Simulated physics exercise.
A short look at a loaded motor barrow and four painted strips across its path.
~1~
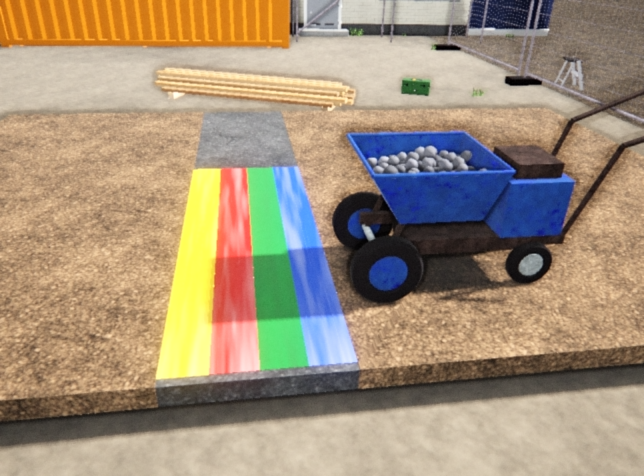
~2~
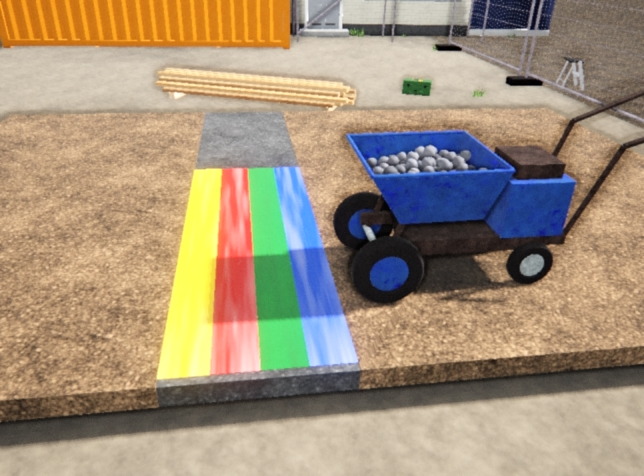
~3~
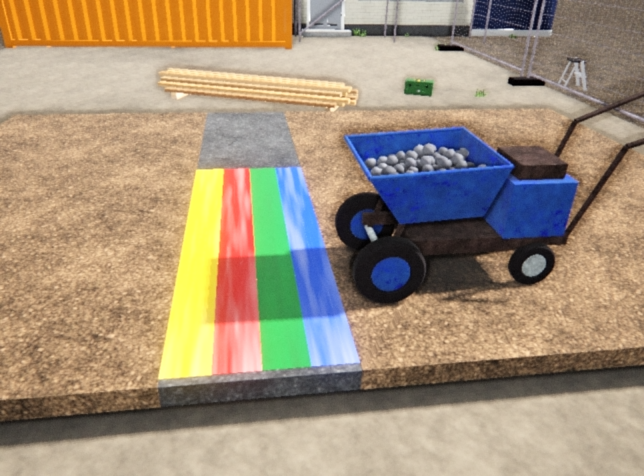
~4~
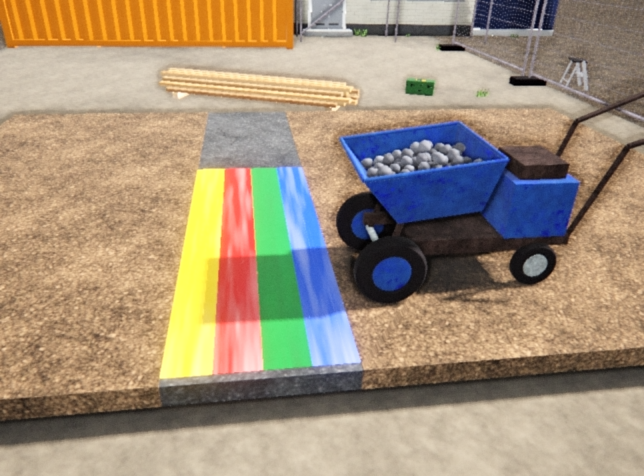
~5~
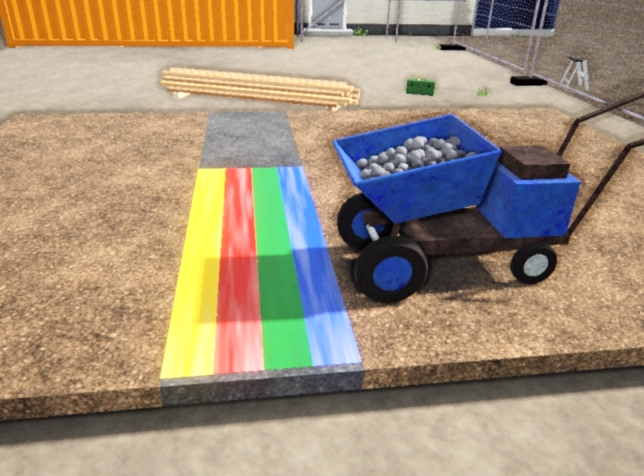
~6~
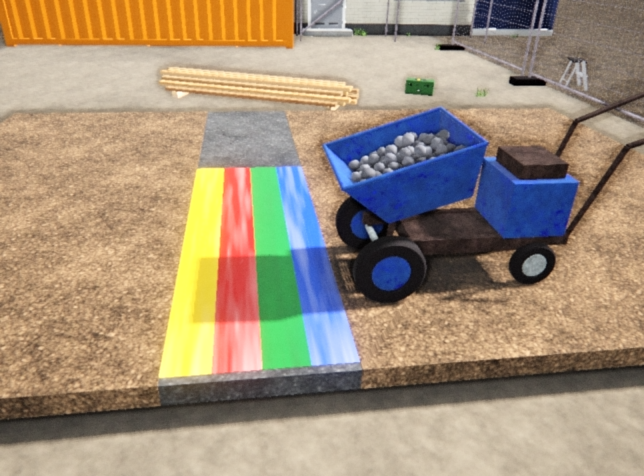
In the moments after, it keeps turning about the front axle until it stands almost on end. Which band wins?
Most covered: The red band.
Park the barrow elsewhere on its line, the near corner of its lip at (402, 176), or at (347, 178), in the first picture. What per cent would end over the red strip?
About 30 and 40 per cent.
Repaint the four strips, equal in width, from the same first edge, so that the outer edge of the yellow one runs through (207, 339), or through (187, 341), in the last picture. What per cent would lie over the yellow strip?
Near 30 % and 30 %.
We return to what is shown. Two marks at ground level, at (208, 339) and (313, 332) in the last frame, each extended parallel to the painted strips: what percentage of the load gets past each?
Roughly 20 per cent, and 90 per cent.
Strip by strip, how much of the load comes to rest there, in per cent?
In per cent, blue strip 0, green strip 25, red strip 35 and yellow strip 20.
Soon, skip tipped steeply; all in the skip.
A while on, skip tipped right over; most in the skip; a small part over the green strip; a small part over the red strip; a stray few over the yellow strip.
Towards the end, skip tipped right over; about a quarter in the skip; about a quarter over the green strip; about a third over the red strip; about a quarter over the yellow strip; a small part off the paint.
Finally, skip tipped right over; a small part in the skip; none over the blue strip; about a quarter over the green strip; about a third over the red strip; about a quarter over the yellow strip; a small part off the paint.
